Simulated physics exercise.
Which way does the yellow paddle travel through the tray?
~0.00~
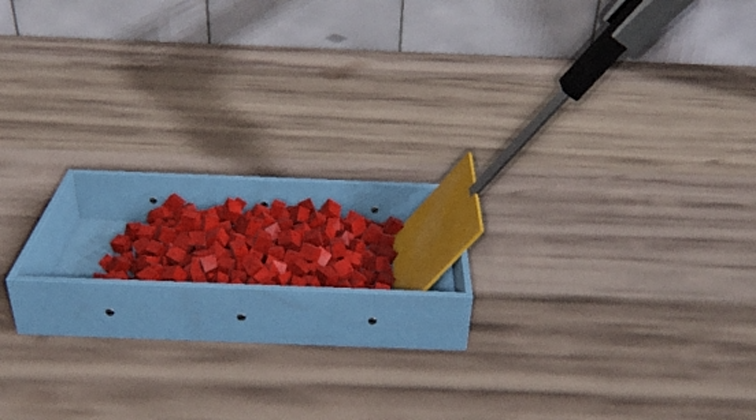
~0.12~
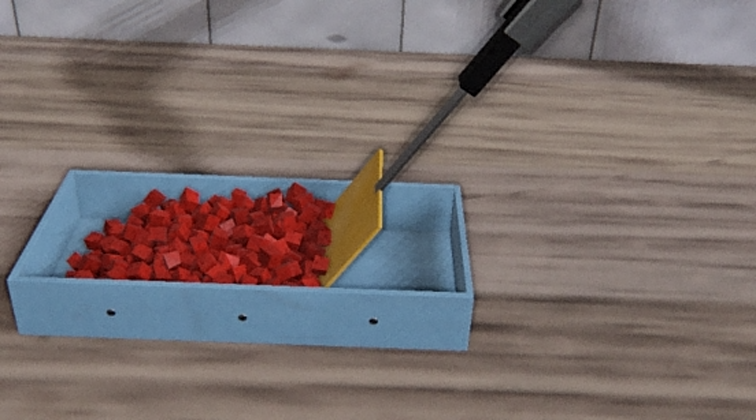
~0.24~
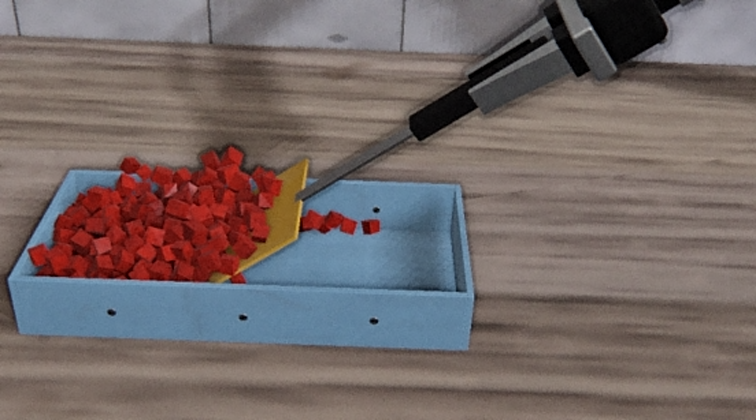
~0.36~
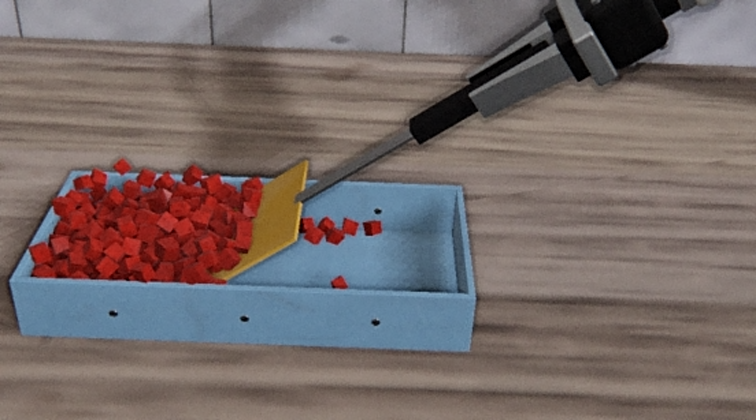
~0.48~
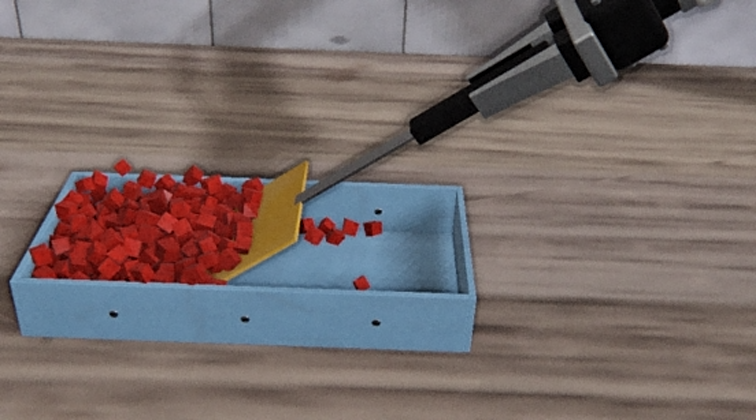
The paddle travels to the left, pushing the red cubes toward the left end of the tray.
To begin with, a robot's gripper holds a yellow paddle at the right end of a light blue tray, beside a spread of small red cubes. The paddle moves left through the tray, pushing the cubes ahead of it and leaving bare floor behind. Farther along, it tilts, and the cubes pile up above the rim at the left while a few lie behind the blade. The paddle then stays about where it is as the heap settles a little lower. Finally, one stray cube near the front shifts slightly right, and most cubes remain crowded at the left end.
